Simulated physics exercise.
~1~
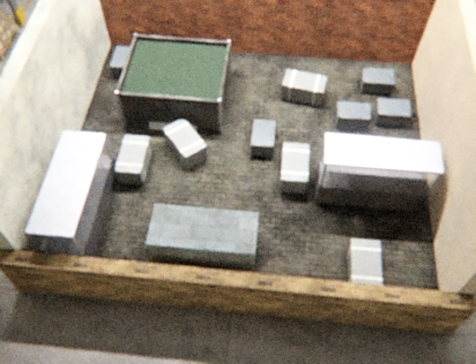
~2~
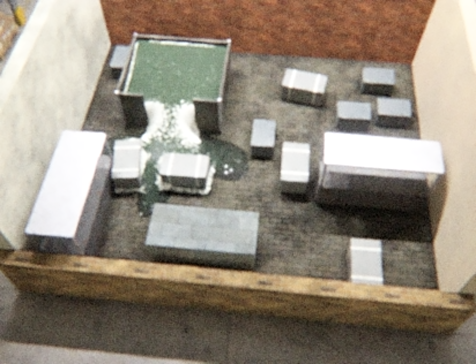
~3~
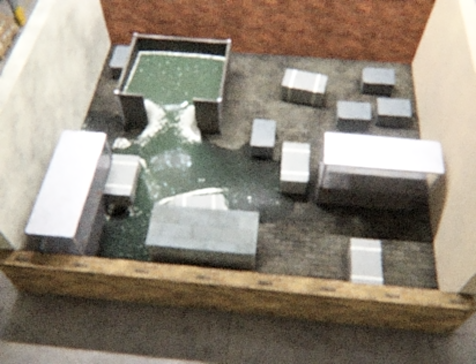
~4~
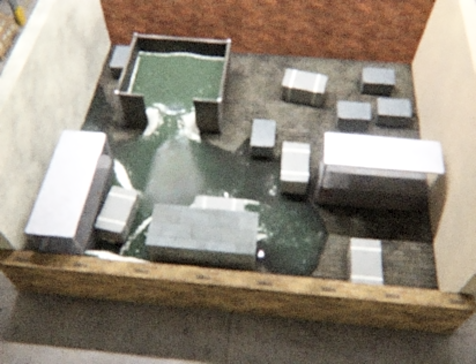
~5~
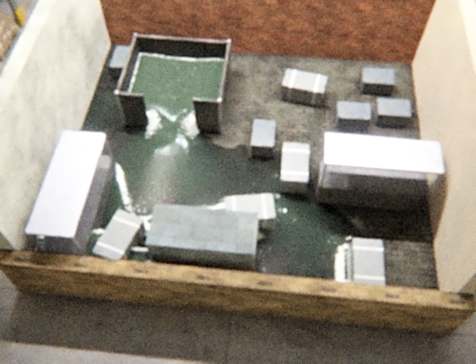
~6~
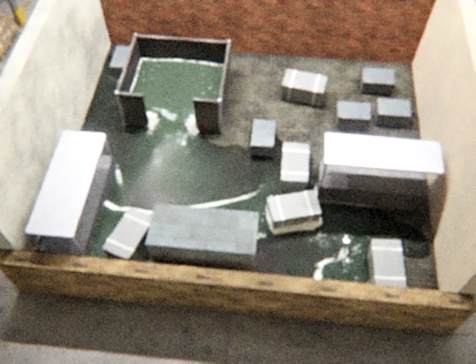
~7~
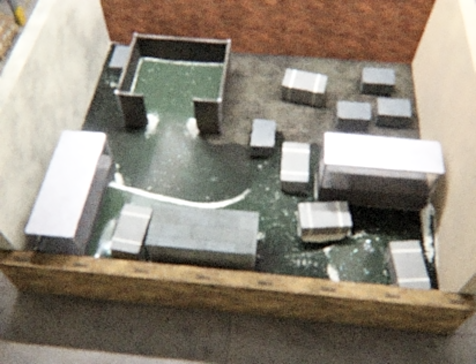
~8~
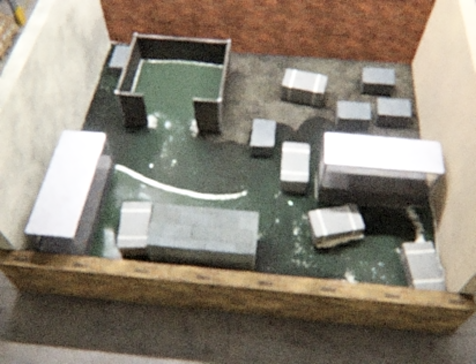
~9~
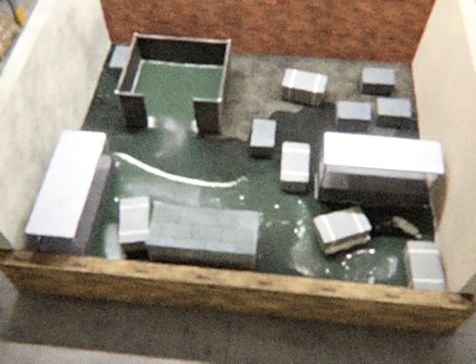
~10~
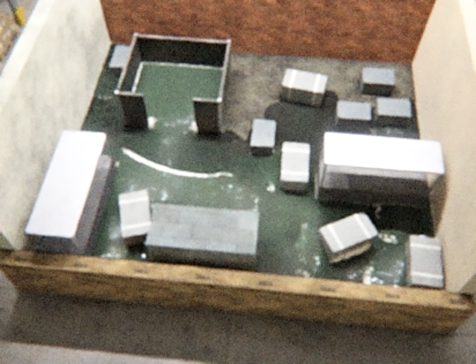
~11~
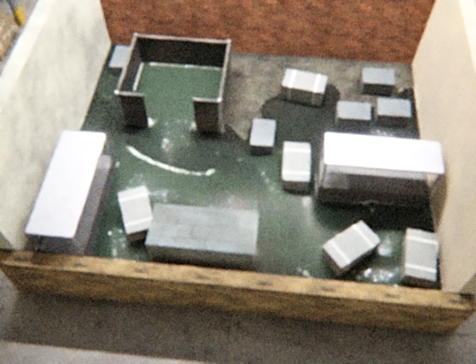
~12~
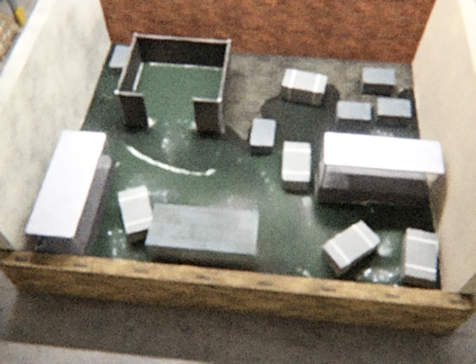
Green water bursts from a tank, spreads across the walled floor, and shifts three striped boxes.
